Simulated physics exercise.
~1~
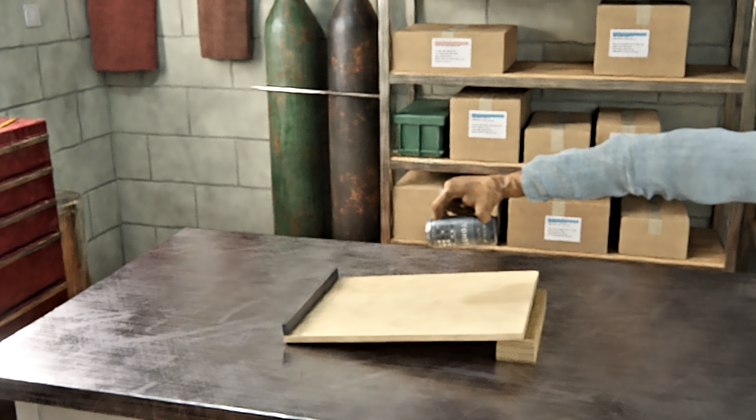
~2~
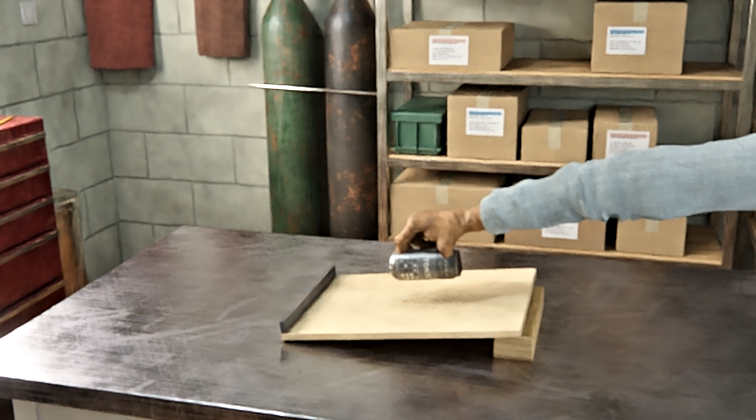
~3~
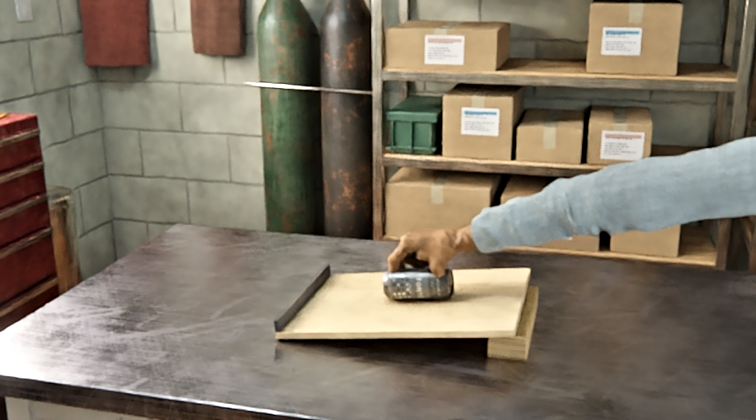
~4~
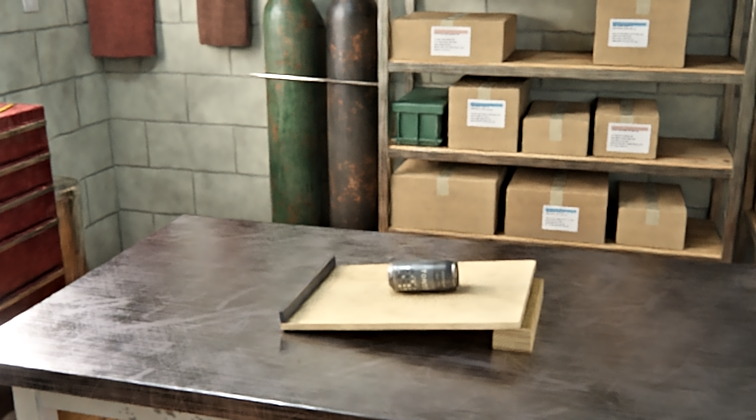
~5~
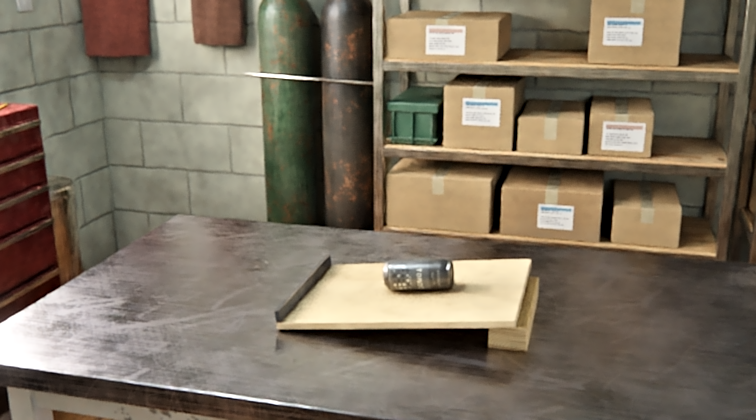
At first, a hand in a light blue sleeve holds a grey can on its side above a pale sloping board, which rests on a dark workbench with a block under its right end and a dark strip along its left edge. The hand carries the can left and downward over the board. It then lowers the can onto the slope, still lying on its side. The fingers let go and the arm withdraws out of view to the right. Left alone, the can stays where it was put, and the board remains still beneath it.
